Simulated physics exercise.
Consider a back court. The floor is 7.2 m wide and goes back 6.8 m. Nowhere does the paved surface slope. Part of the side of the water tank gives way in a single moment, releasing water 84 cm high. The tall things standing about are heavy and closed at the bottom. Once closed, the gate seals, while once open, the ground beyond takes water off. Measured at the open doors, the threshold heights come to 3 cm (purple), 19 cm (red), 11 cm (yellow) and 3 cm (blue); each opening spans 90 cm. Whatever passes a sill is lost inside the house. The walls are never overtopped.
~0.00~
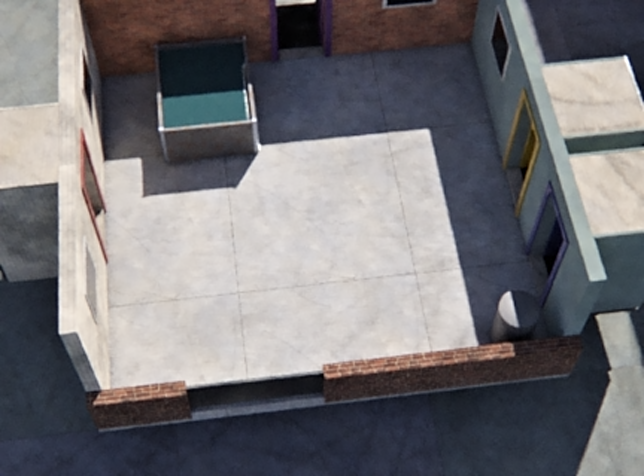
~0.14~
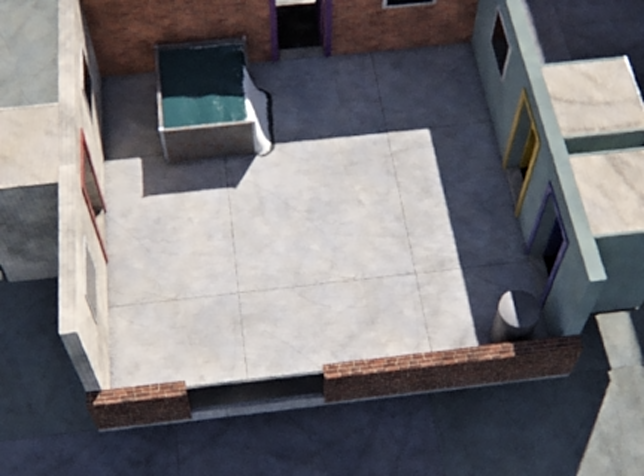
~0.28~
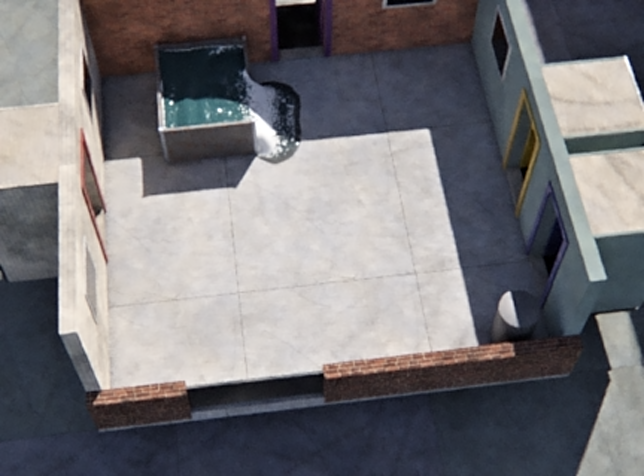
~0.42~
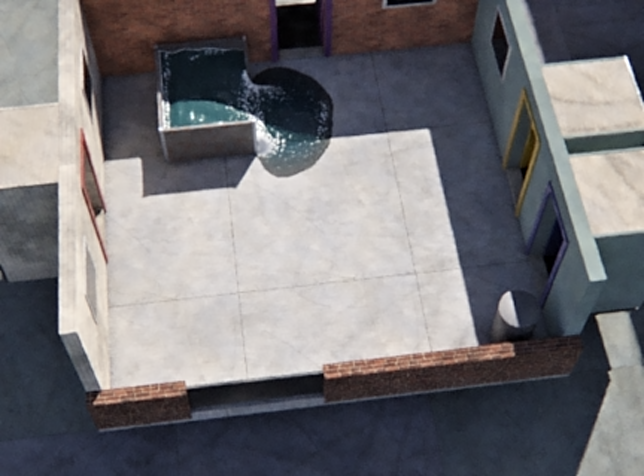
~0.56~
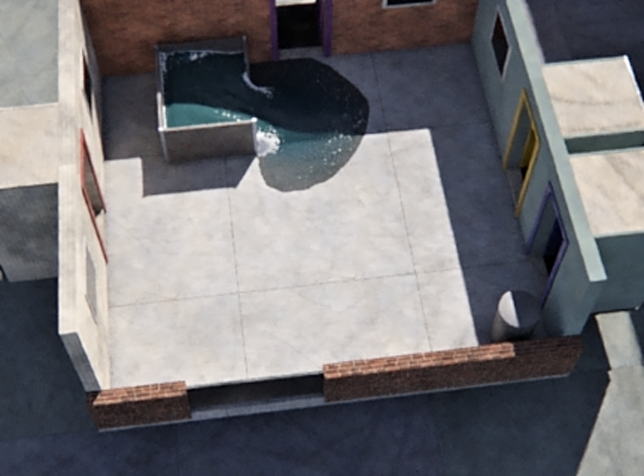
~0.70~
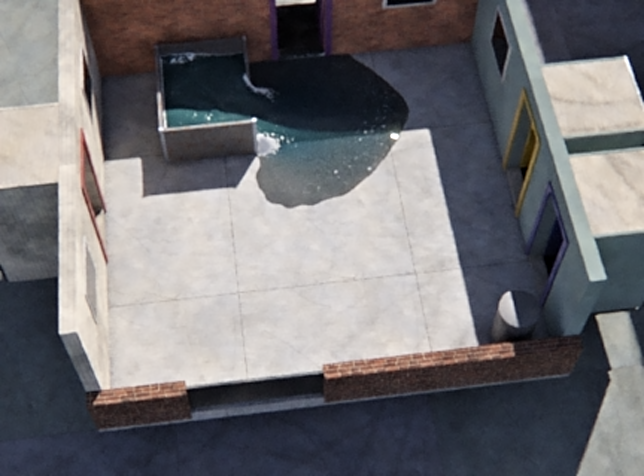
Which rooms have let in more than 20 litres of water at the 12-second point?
At the purple door the limit will be crossed, at the red door the limit will not be crossed, at the yellow door the limit will be crossed, at the blue door the limit will be crossed.
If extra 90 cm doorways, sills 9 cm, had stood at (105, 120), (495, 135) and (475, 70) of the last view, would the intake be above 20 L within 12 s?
In sequence the answers are less than that, more than that and more than that.
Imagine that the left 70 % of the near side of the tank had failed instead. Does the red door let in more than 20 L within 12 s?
Then red does not exceed it.
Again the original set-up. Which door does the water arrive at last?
That's the red door.
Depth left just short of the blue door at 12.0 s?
6.5 cm or so.
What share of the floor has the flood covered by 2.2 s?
About 45 per cent.
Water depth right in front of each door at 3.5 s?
Centimetres: Purple 4 / red 0 / yellow 16 / blue 8.
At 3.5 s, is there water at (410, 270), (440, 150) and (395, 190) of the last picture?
First spot submerged, second submerged, third submerged.
After 1.4 s water covers 35 % of the floor and is deepest (36 cm) near (262, 133); purple door 6 cm at the sill, 18 L in, red door not reached, yellow door not reached, blue door not reached.
After 2.2 s water covers 45 % of the floor and is deepest (43 cm) near (450, 54); purple door 2 cm at the sill, 26 L in, red door not reached, yellow door 22 cm at the sill, 16 L in, blue door not reached.
After 3.5 s water covers 50 % of the floor and is deepest (26 cm) near (548, 356); purple door 4 cm at the sill, 30 L in, red door not reached, yellow door 16 cm at the sill, 50 L in, blue door 8 cm at the sill, 23 L in.
After 7.0 s water covers 70 % of the floor and is deepest (14 cm) near (428, 370); purple door 6 cm at the sill, 44 L in, red door not reached, yellow door 6 cm at the sill, 57 L in, blue door 11 cm at the sill, 108 L in.
After 12.0 s water covers 95 % of the floor and is deepest (10 cm) near (111, 408); purple door 3 cm at the sill, 57 L in, red door 5 cm at the sill, 0 L in, yellow door 6 cm at the sill, 57 L in, blue door 6 cm at the sill, 188 L in.
